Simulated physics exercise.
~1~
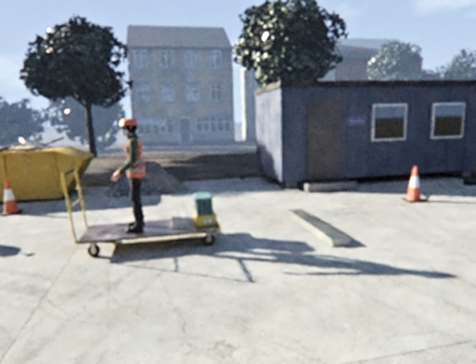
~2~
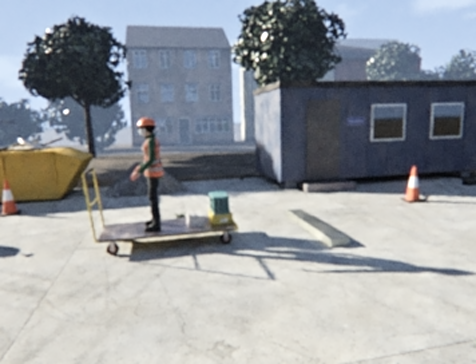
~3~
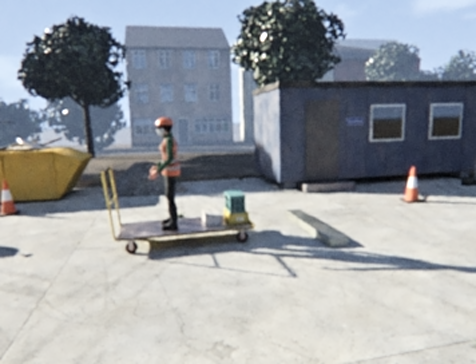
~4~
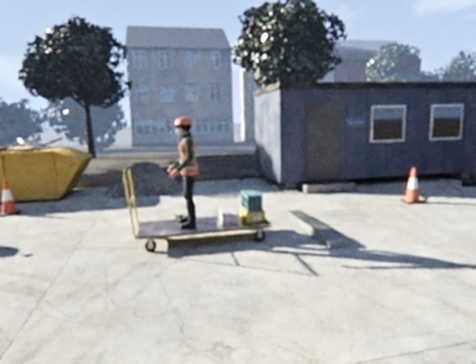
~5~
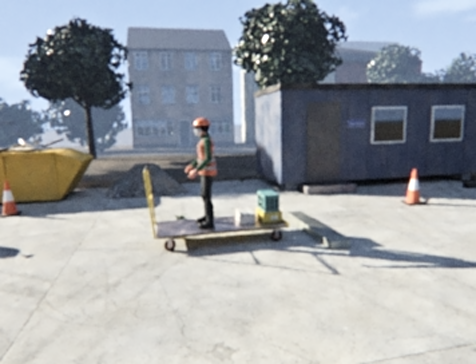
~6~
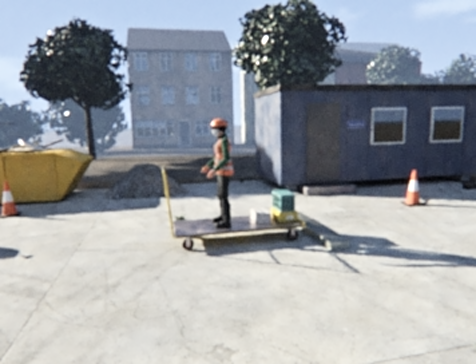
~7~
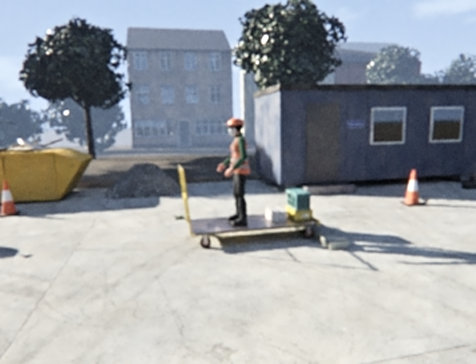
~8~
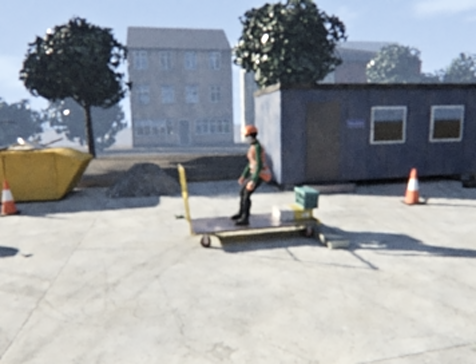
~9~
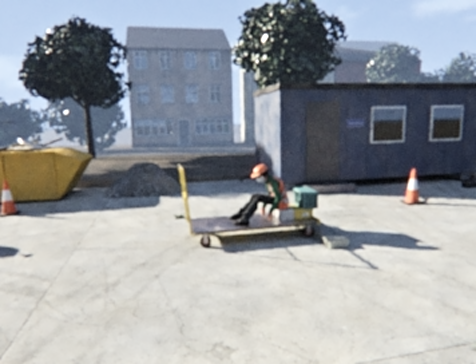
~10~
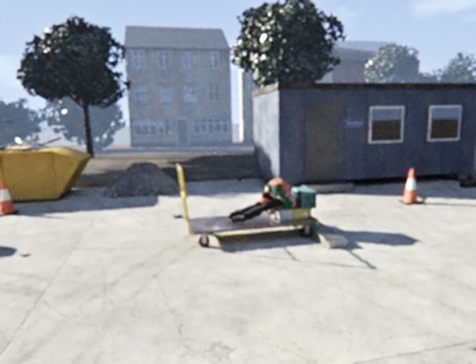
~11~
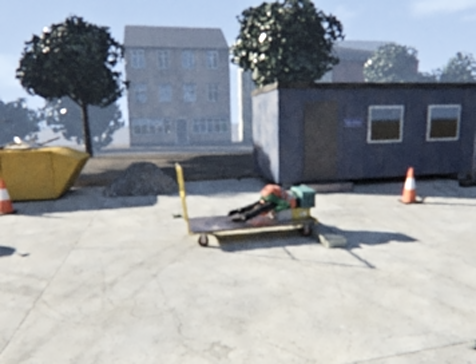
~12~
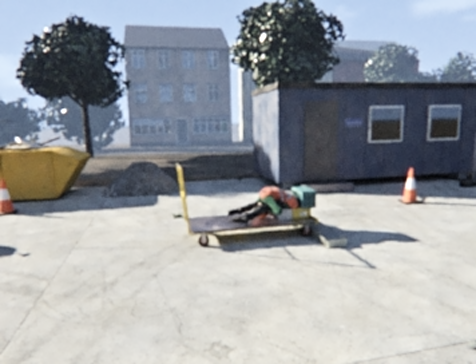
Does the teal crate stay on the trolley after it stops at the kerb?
Yes, the teal crate stays on the front end of the deck. The worker ends up slumped down beside it.
